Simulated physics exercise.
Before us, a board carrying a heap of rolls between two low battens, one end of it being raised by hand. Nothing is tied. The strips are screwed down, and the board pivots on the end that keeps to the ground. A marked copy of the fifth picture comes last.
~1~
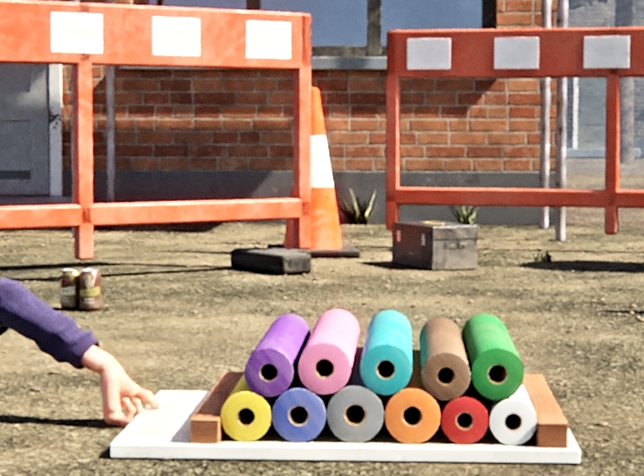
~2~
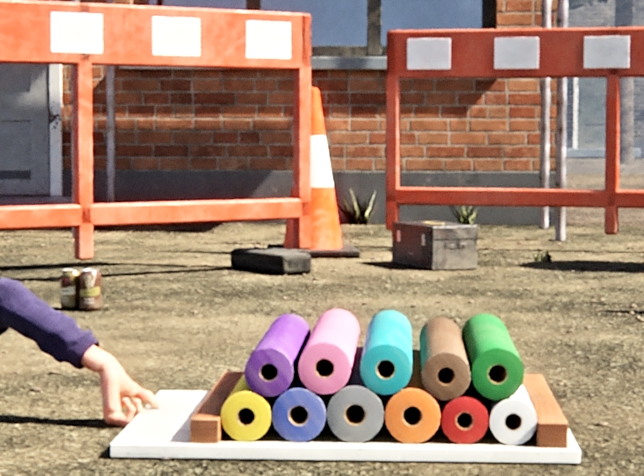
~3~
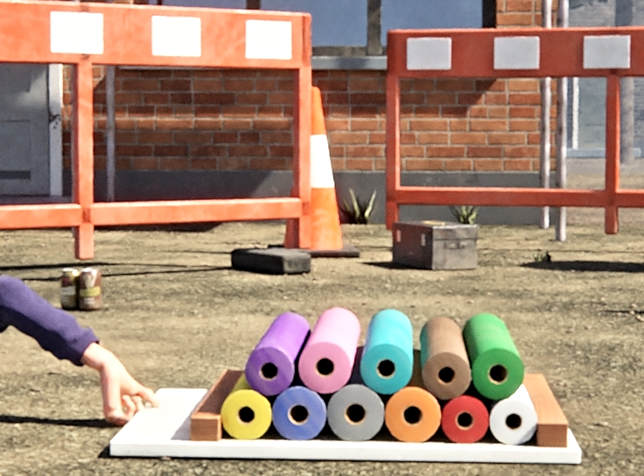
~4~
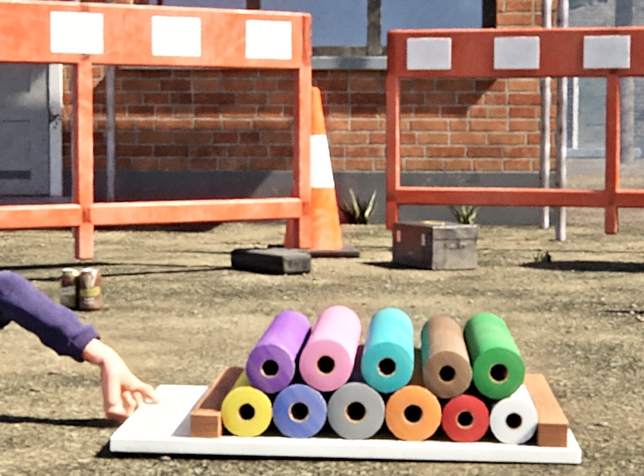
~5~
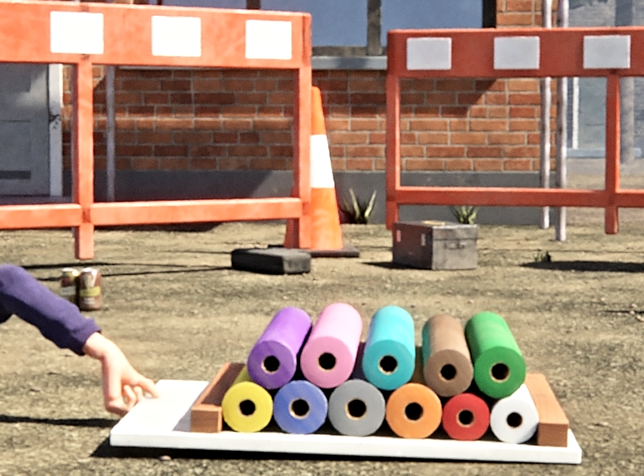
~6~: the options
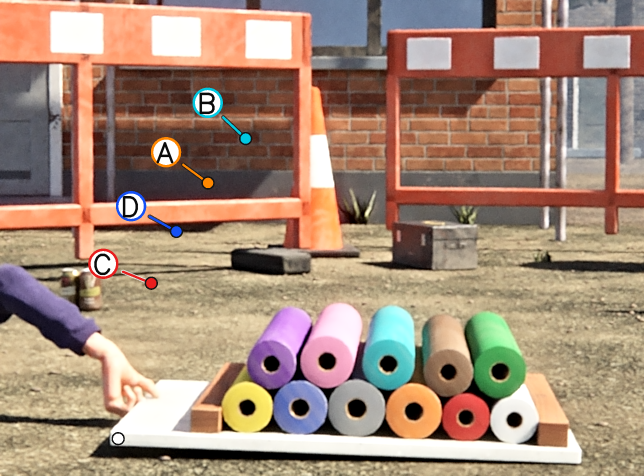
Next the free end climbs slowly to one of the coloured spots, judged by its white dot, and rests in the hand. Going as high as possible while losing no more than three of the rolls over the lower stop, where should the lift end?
At most to D.
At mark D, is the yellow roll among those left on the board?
Yes, with D.
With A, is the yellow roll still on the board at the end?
Yes, with A.
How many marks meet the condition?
The number is two.
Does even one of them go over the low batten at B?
Yes.
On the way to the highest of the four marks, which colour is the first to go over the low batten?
It is the green one.
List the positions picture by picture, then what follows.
Brown roll (446, 376); green roll (498, 374); turquoise roll (386, 369), in the first frame.
Turquoise roll (386, 369); pink roll (325, 368), in the second frame.
Board (350, 411); yellow roll (246, 415); blue roll (299, 414); white roll (513, 421), in the third frame.
Board (350, 409); yellow roll (246, 412); blue roll (300, 412), in the fourth frame.
Board (350, 407); yellow roll (247, 408); blue roll (300, 408), in the fifth frame.
On the marked copy, A at (208, 183); B at (246, 138); C at (152, 283); D at (177, 231); the white dot at (118, 439).
Following D. Soon after the start, board at 17°.
Later, board at 29°.
In the end, board at 29°, two over the low batten (brown, green).
As for the rest, A five over the low batten; B five over the low batten; C one over the low batten (green).
